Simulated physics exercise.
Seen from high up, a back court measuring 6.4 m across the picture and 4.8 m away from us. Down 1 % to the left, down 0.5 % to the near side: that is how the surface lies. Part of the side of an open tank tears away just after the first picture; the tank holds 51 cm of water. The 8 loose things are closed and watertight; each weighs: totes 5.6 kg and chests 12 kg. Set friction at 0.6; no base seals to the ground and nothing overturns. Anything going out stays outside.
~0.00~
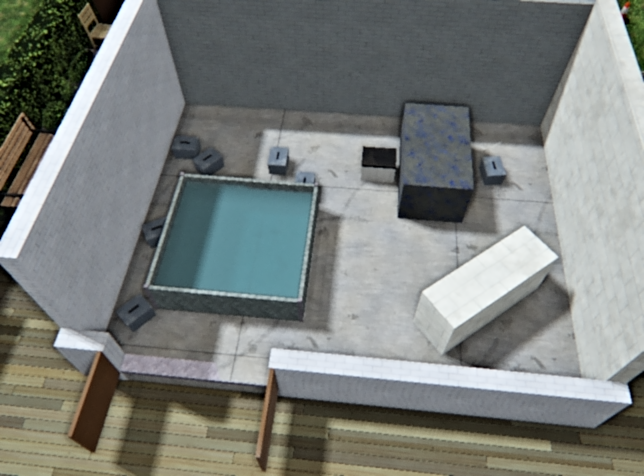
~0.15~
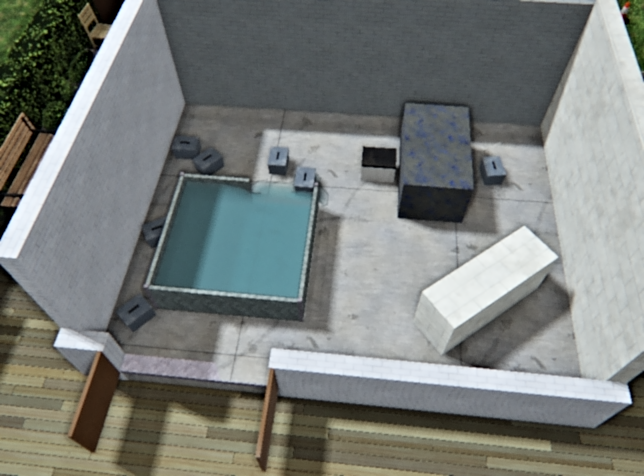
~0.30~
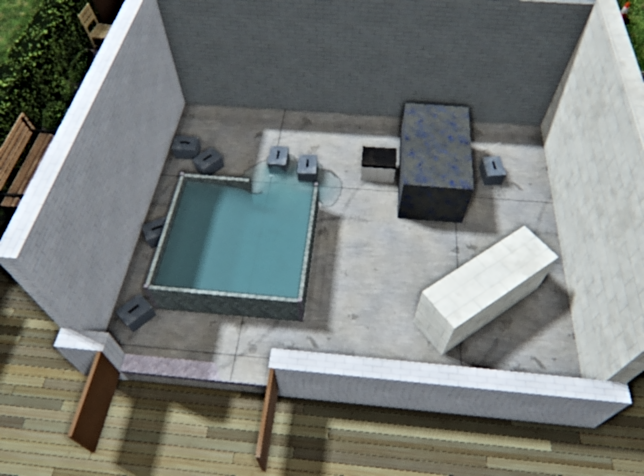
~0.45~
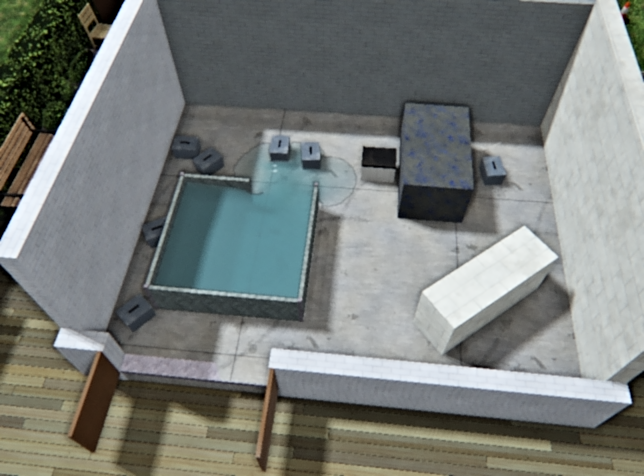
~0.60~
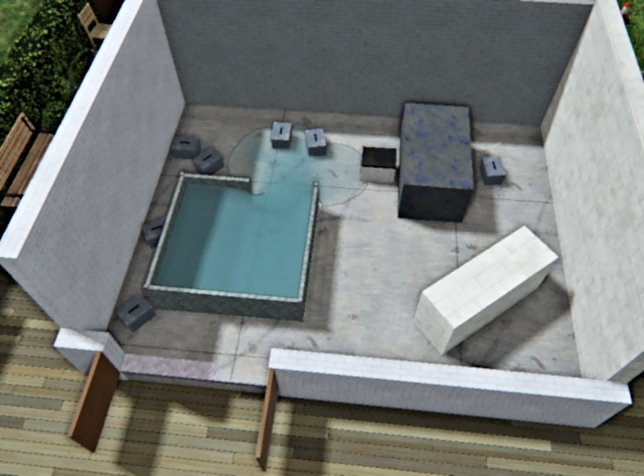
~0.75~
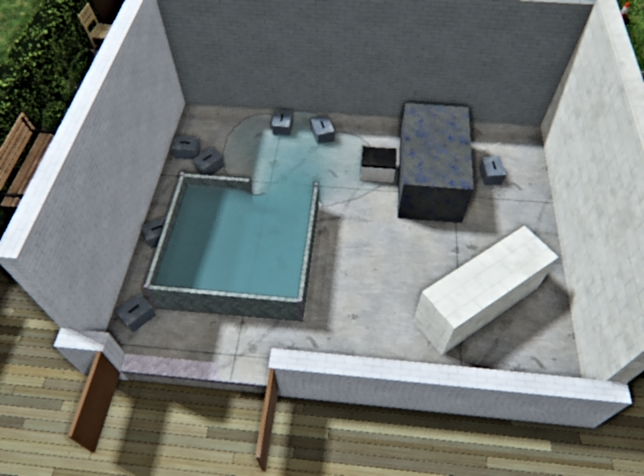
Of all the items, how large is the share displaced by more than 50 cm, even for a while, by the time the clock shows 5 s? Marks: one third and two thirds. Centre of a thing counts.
A clear majority gets shifted, two thirds or beyond.
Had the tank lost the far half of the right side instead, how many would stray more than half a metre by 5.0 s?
Then it comes to 1.
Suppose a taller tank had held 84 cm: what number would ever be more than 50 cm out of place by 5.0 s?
In that case the number is 7.
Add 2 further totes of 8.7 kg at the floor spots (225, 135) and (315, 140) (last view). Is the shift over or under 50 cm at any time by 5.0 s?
In order: Beyond it, beyond it.
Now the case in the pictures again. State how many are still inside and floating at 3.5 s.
Total: 3.
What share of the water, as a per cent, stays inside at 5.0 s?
Close to 100 in a hundred parts remain.
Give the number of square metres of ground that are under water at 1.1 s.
About 9.5 m2.
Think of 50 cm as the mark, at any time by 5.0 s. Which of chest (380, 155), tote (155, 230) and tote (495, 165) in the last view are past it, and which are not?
The first is beyond the limit, the second beyond the limit, and the third inside the limit.
After 1.1 s 2 of 8 are over 50 cm from their spots; 2 afloat.
After 2.2 s 2 of 8 are over 50 cm from their spots; 2 afloat.
After 3.5 s 3 of 8 are over 50 cm from their spots; 3 afloat.
After 5.0 s 7 of 8 are over 50 cm from their spots, and 7 have been at some point; 3 afloat.
